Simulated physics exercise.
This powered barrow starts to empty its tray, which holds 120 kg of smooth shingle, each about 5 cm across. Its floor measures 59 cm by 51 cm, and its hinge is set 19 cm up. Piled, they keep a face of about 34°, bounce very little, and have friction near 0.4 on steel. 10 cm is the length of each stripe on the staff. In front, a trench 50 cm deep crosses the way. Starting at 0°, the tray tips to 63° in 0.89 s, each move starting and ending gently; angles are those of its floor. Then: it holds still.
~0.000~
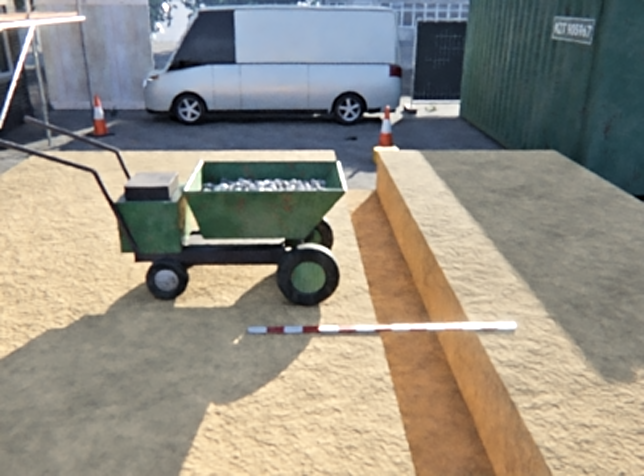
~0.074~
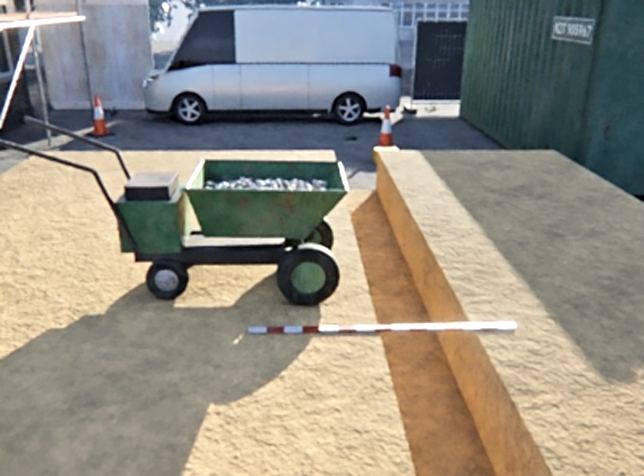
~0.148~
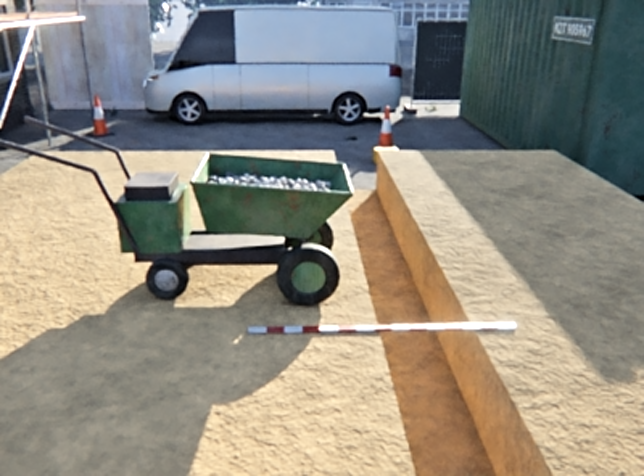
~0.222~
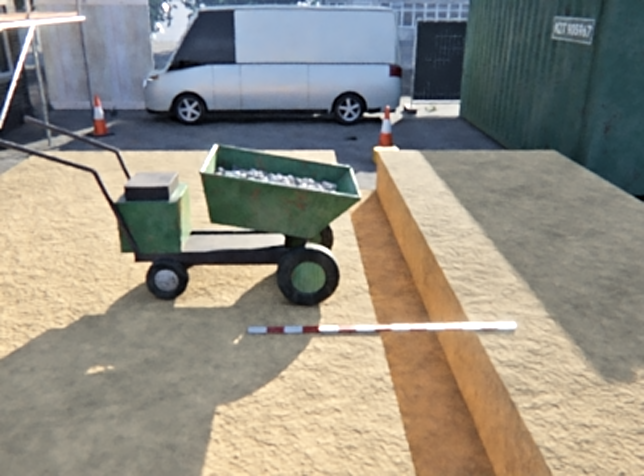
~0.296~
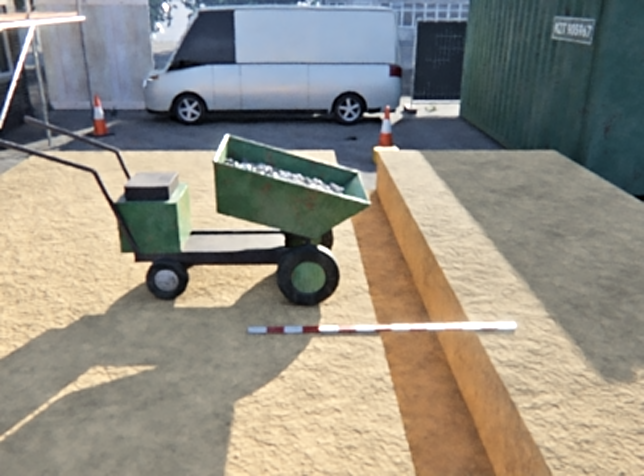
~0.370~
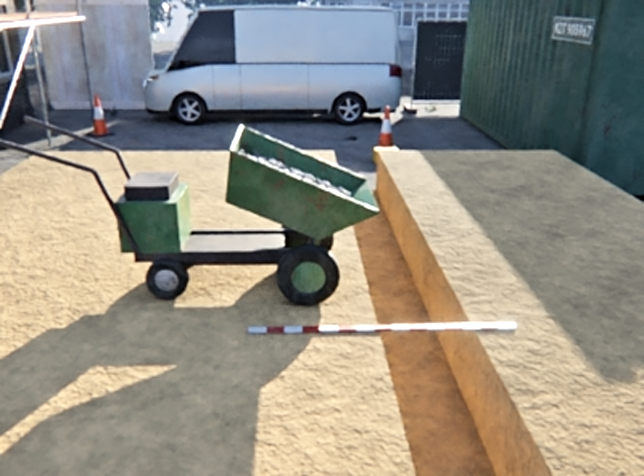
A sunlit yard of sandy ground is seen from slightly above, with a narrow trench and a raised bank at right. A green powered barrow holding grey stones stands at left behind a red-and-white rod, with a silver van, orange cones and a dark green container beyond. The barrow stays still while its tray tilts steadily, rear end rising and front lip dipping rightward, as the camera holds still.
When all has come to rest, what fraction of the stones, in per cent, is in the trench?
At the end about 88 per cent of the stones are there.
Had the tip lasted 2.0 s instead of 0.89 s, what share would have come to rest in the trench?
Expected share: Around 100%.
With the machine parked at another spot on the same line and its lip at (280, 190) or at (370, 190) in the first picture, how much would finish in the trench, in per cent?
The first start gives about 80 per cent, the second about 60.
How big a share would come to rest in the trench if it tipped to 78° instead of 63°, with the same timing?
I'd guess some 95 in a hundred.
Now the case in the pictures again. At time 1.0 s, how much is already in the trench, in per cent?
Roughly 20% by that time.
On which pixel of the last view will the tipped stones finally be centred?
Near (419, 337).
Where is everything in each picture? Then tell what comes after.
The first frame shows lip at (346, 191), floor tilted 0°, highest stones at (263, 186).
The second frame shows lip at (348, 192), floor tilted 1°, highest stones at (256, 185); the stones move at 0.2 m/s on average.
In the third frame, the tray is at 5°, its lip at (353, 195); the top of the load is at (252, 182); the stones move at 0.5 m/s on average.
The fourth frame shows lip at (361, 199), floor tilted 10°, highest stones at (232, 175); the stones move at 0.7 m/s on average.
In the fifth frame, the tray is at 16°, its lip at (370, 205); the top of the load is at (237, 166); the stones move at 0.8 m/s on average.
The sixth frame shows lip at (379, 213), floor tilted 24°, highest stones at (245, 157); the stones move at 0.9 m/s on average.
After 0.7 s the floor is at 53°; 100 % in the tray; the foremost stones are at (383, 232).
After 1.0 s the floor is at 63°; 80 % in the tray, 20 % in the trench; the foremost stones are at (448, 291).
After 1.3 s the floor is at 63°; 38 % in the tray, 50 % in the trench, 11 % past the trench; the foremost stones are at (504, 271).
After 3.3 s the floor is at 63°; 0 % in the tray, 88 % in the trench, 12 % past the trench; the foremost stones are at (570, 270).
